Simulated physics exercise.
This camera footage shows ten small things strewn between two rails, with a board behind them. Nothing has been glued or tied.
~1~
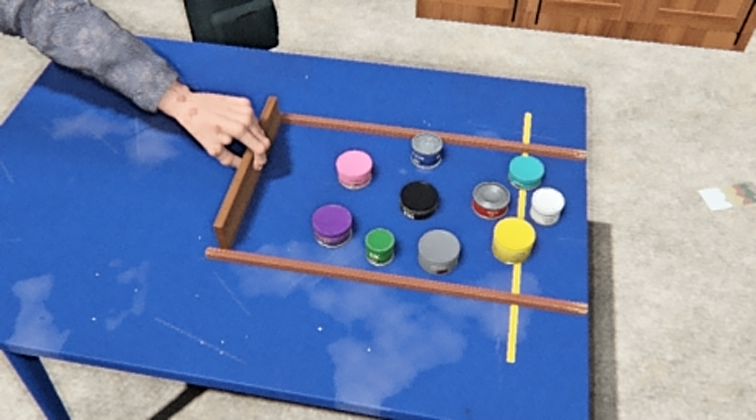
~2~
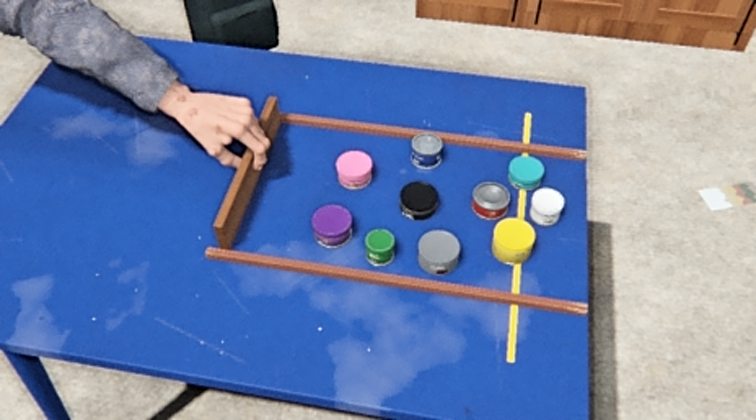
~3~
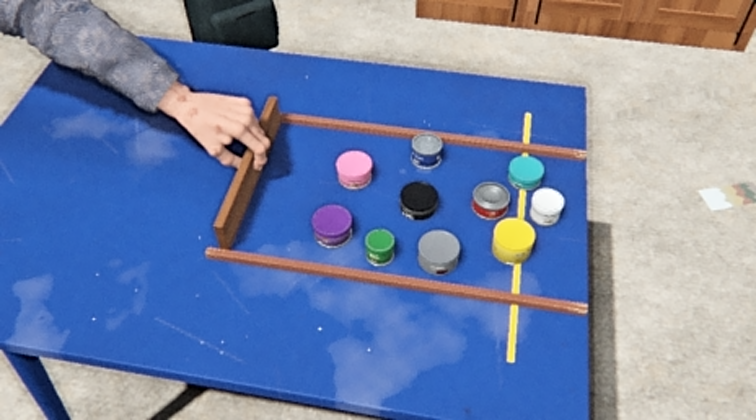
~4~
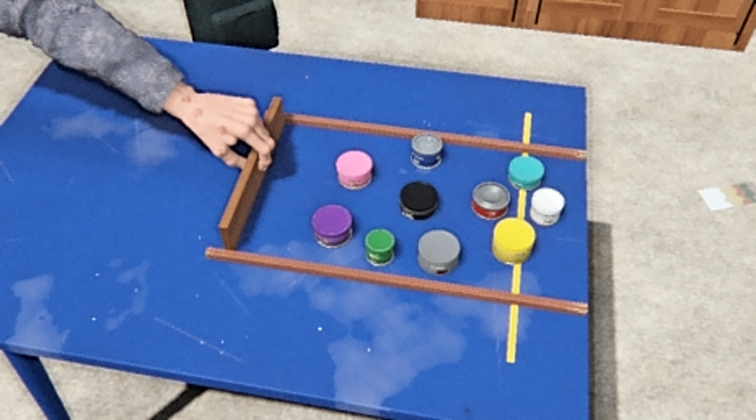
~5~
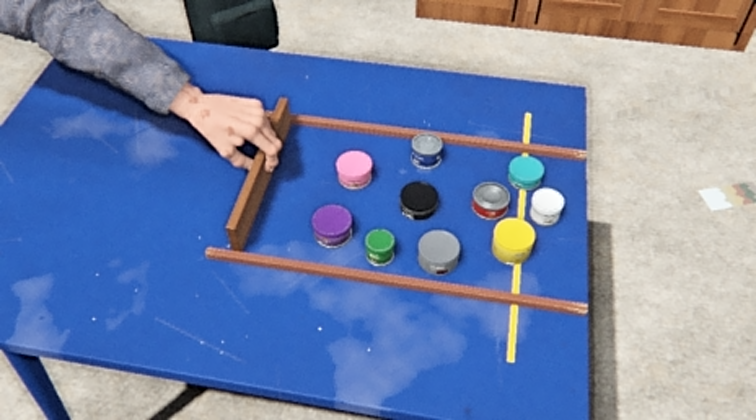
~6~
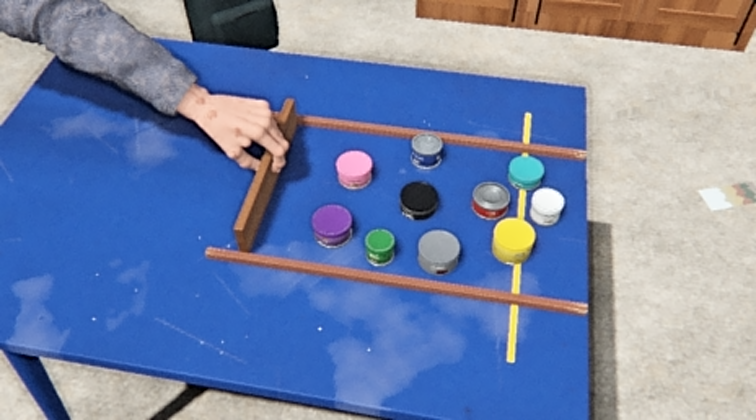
The footage shows a hand holding a wooden board behind small colourful tins and tubs scattered between two rails on a blue table. The board stays still at first, then slides slightly right, while the containers remain in place.
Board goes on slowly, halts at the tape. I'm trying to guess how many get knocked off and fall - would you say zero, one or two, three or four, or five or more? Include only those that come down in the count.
Lost one or two.
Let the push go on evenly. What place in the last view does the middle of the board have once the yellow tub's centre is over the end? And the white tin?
The middle would be close to (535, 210) and then close to (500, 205).
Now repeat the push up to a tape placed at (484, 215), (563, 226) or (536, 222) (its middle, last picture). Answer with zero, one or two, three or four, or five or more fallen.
In order: None, five or more, one or two.
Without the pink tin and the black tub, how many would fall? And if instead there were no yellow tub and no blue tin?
That gives 0 for the first pair taken away and 1 for the second.
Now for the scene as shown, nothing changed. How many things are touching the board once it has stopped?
Contact count: 5.
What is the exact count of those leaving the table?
Exactly 1.
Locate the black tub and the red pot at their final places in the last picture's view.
The black tub settles near (540, 224); as for the red pot, near (572, 213).
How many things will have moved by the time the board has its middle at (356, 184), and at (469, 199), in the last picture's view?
By the first moment it's 3, by the second it's 9.
Soon after, none off yet; white tin at rest near (546, 208); turquoise tin at rest near (525, 174); yellow tub at rest near (513, 242).
By the end, the number that fall off is one or two; fallen, white tin.
